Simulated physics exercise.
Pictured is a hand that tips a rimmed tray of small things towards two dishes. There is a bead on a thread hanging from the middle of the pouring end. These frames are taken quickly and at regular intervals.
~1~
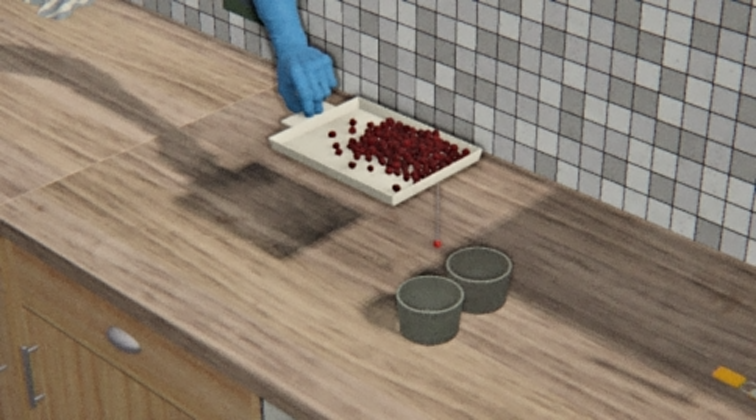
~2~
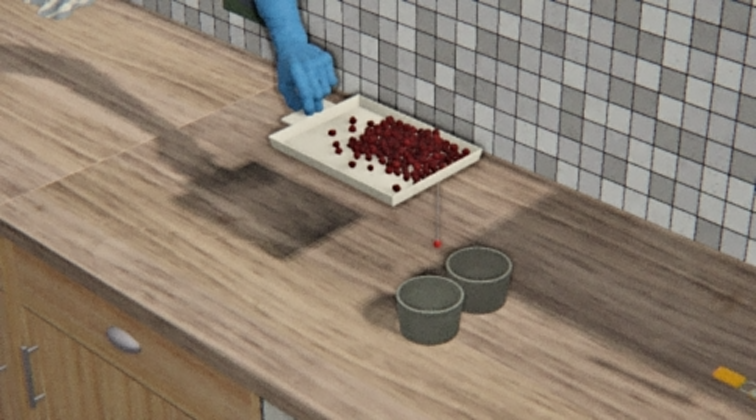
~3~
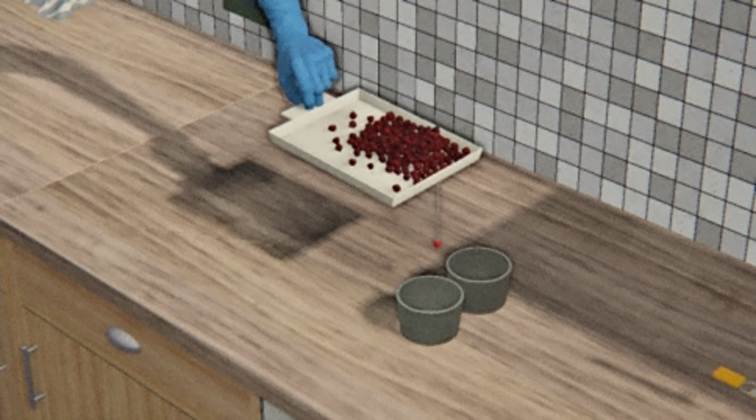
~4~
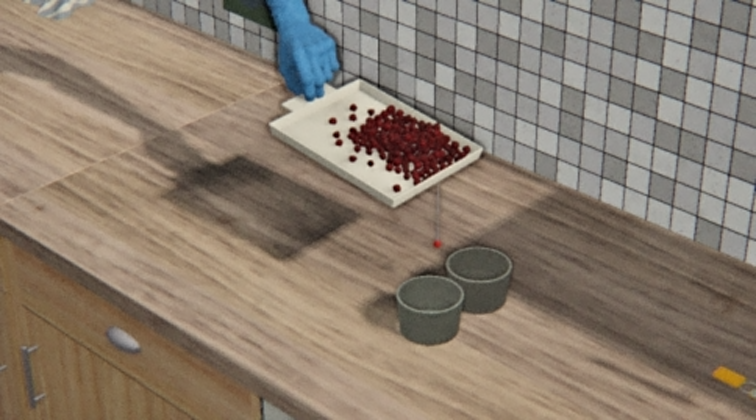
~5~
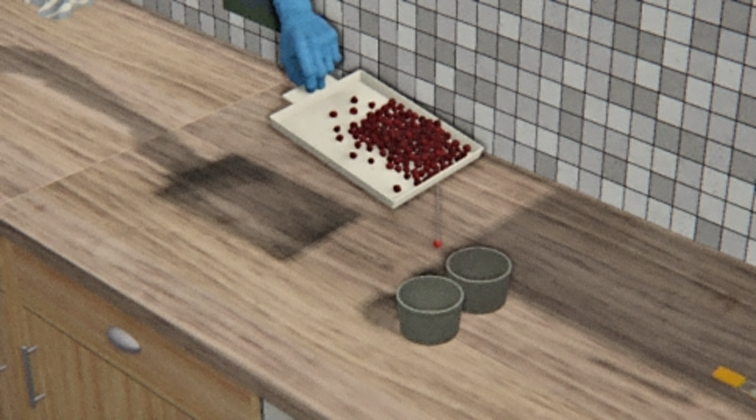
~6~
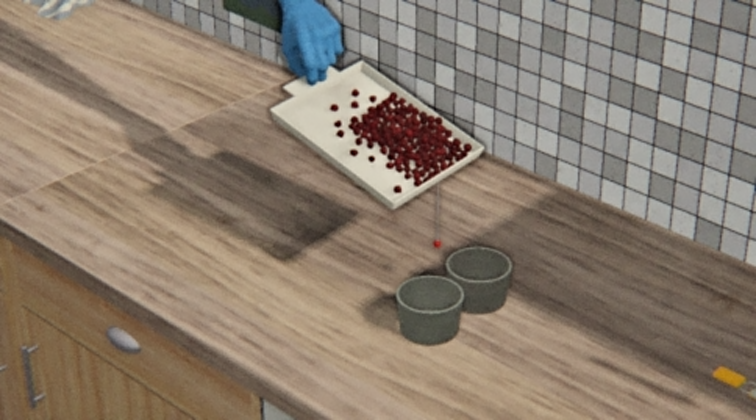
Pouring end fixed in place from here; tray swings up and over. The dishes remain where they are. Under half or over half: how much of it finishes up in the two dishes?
I expect the catch to be a majority.
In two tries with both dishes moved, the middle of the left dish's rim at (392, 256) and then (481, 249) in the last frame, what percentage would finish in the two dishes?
The first gives 0 %, the second 10 %.
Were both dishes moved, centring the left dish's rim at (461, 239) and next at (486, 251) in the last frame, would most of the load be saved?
For the two tries in order: Not as much as half, not as much as half.
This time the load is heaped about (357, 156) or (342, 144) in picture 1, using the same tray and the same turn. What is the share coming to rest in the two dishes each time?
First case: Close to 60 %; second case: Close to 70 %.
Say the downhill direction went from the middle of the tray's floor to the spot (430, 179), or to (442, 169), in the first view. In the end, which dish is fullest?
So, the dish at the right the first time round, the dish at the right the second.
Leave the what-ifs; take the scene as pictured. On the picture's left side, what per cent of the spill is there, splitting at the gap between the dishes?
Looks like close to 50 per cent of it.
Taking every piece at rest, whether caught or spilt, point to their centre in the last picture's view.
Close to (450, 308) in the last view.
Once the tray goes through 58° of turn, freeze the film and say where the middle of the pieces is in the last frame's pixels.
Around (425, 157).
Shortly afterwards, tray tipped steeply; all but a few on the tray; a little in the left dish; only a few outside both; only a few in the air.
Next, tray tipped right over; the bulk on the tray; a little in the left dish; a little in the right dish; a little outside both; only a few in the air.
Some moments later, tray tipped past a quarter turn; near a third in the left dish; near a third in the right dish; near a third outside both.
In the end, tray tipped past a quarter turn; near a third in the left dish; near a third in the right dish; near a third outside both.
